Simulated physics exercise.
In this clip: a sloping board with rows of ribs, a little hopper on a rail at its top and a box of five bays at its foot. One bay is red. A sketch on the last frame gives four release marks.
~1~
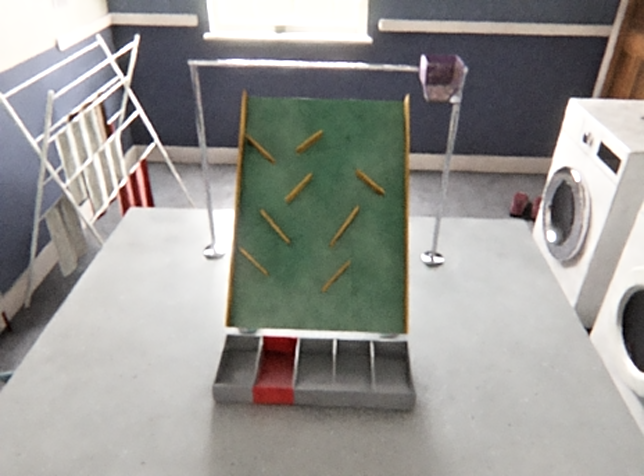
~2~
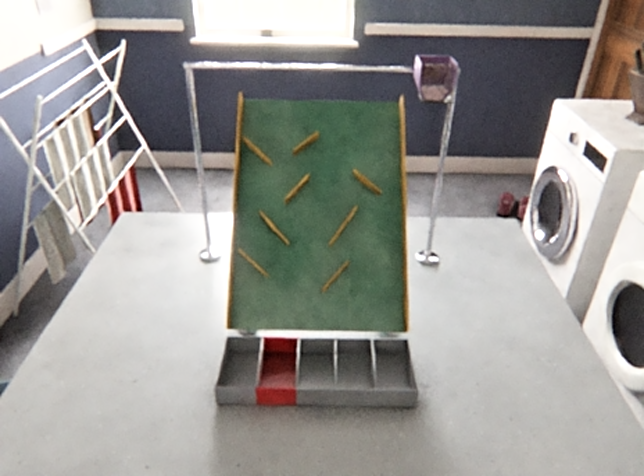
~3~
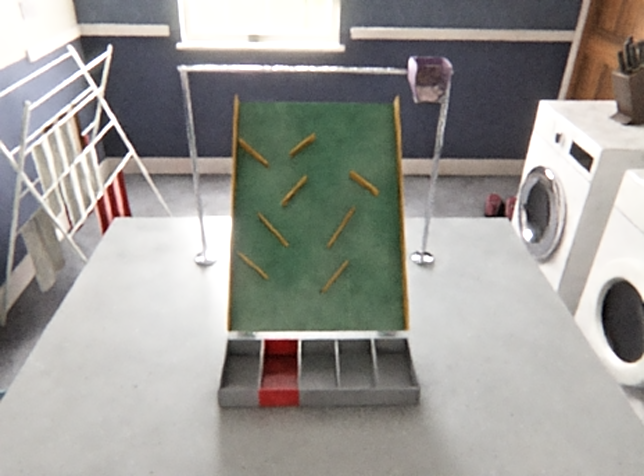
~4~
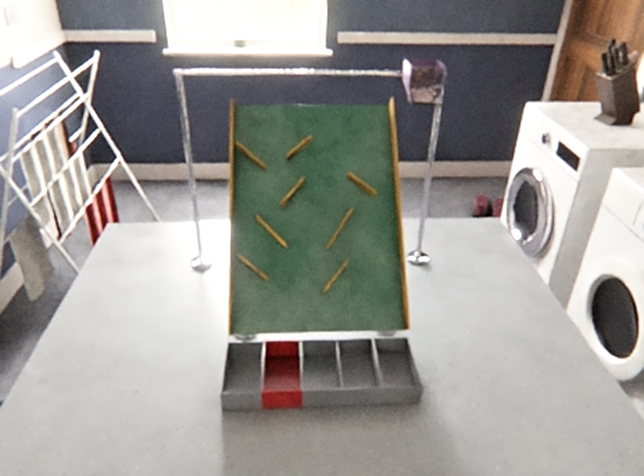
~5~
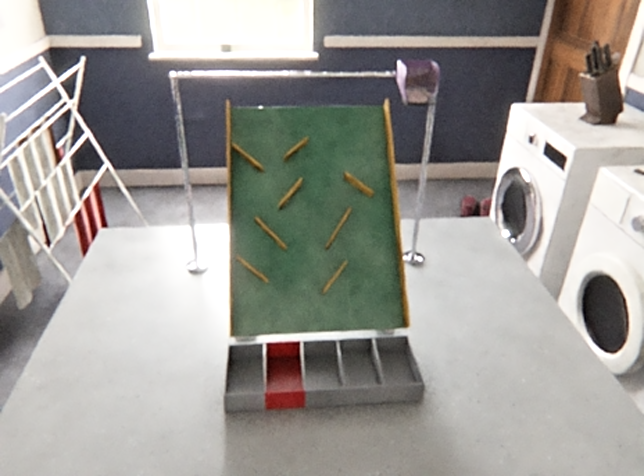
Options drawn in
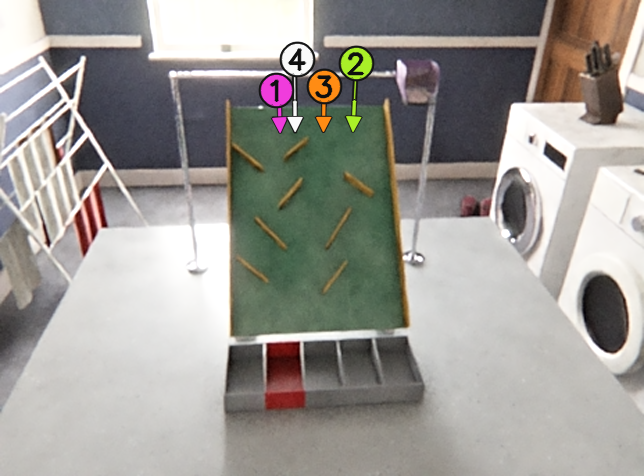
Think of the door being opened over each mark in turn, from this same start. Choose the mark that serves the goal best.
Mark 3.
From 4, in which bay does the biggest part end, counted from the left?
The third from the left.
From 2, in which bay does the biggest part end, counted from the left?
The fifth.
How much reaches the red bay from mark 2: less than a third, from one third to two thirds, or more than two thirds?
Less than a third.
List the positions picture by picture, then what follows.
The first frame shows hopper at (438, 94), sugar pearls, door shut.
The second frame shows ribs (243, 136) to (270, 162), (293, 151) to (318, 132), (284, 200) to (309, 174).
The third frame shows ribs (351, 171) to (379, 192), (258, 213) to (287, 244), (329, 245) to (355, 206).
The fourth frame shows ribs (237, 254) to (267, 279), (323, 292) to (348, 262).
The fifth frame shows red bay at (285, 399), number 2 of 5 from the left.
On the marked copy, mark 1 meets the board at (280, 127); mark 2 meets the board at (353, 126); mark 3 meets the board at (323, 126); mark 4 meets the board at (295, 126).
With 1, a small part in the red bay, most in other bays, a stray few outside the box.
With 2, a small part in the red bay, most in other bays, a small part outside the box.
With 3, about half in the red bay, about a third in other bays, a small part outside the box.
With 4, a small part in the red bay, most in other bays, a small part outside the box.
